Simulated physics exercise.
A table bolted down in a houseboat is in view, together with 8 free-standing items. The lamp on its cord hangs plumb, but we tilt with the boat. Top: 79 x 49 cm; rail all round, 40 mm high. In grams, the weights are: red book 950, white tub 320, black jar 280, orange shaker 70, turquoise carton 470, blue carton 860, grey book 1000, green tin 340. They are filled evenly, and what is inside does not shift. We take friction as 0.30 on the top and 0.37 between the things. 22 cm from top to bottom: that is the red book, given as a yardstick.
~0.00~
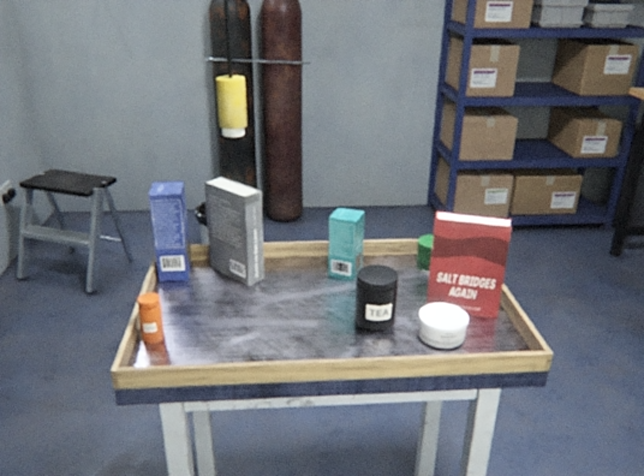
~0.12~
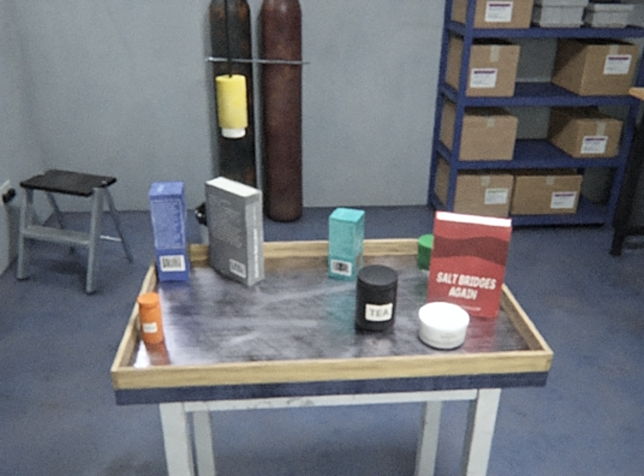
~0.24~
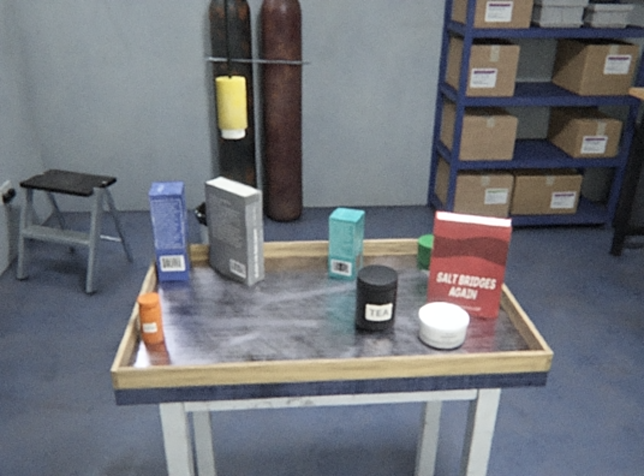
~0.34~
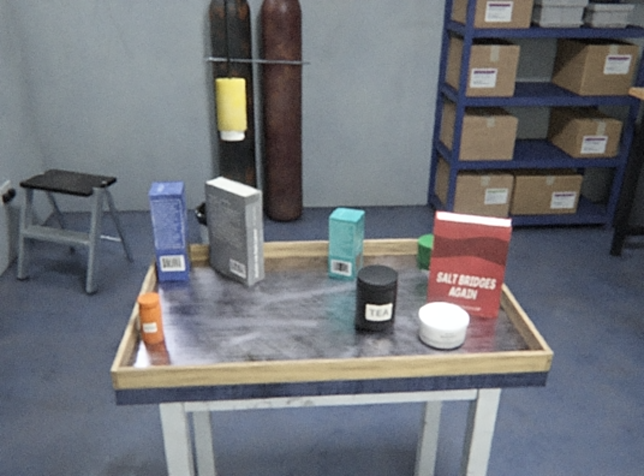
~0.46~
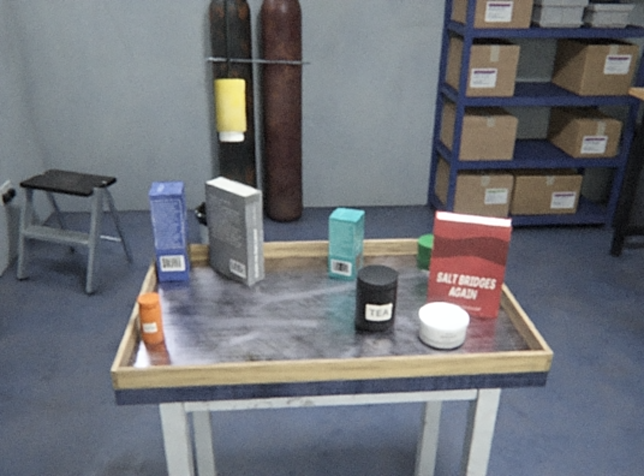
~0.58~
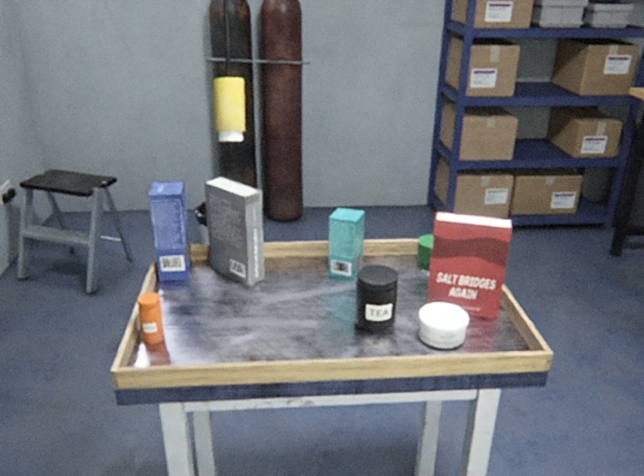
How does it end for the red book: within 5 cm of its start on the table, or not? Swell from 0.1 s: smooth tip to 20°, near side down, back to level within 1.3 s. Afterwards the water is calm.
Relocated.
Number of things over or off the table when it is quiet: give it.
It adds up to 1.
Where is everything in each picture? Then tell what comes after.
In the first picture, boat level; red book (467, 265); white tub (443, 326).
In the second picture, boat level; orange shaker (151, 318); turquoise carton (346, 244).
In the third picture, floor tilted 2°, near side down; blue carton (171, 232); grey book (235, 231).
In the fourth picture, floor tilted 6°, near side down; white tub (443, 326).
In the fifth picture, floor tilted 12°, near side down; black jar (376, 297); orange shaker (151, 318).
In the sixth picture, floor tilted 17°, near side down; red book (467, 266); turquoise carton (346, 244).
After 0.88 s, floor tilted 18°, near side down; red book tipped 56° from how it sat near (464, 301); blue carton slid 2 cm; grey book slid 2 cm.
After 1.08 s, floor tilted 10°, near side down; red book on its side near (476, 334); white tub slid 6 cm; blue carton slid 5 cm.
After 1.38 s, boat level; red book now off the table; white tub slid 6 cm; blue carton slid 5 cm.
After 1.58 s, boat level; white tub slid 6 cm; blue carton slid 5 cm; grey book slid 5 cm.
At rest (1.9 s), off the table, red book; not toppled but over 5 cm from the start, white tub and blue carton; the other 5 in place, give or take 5 cm.
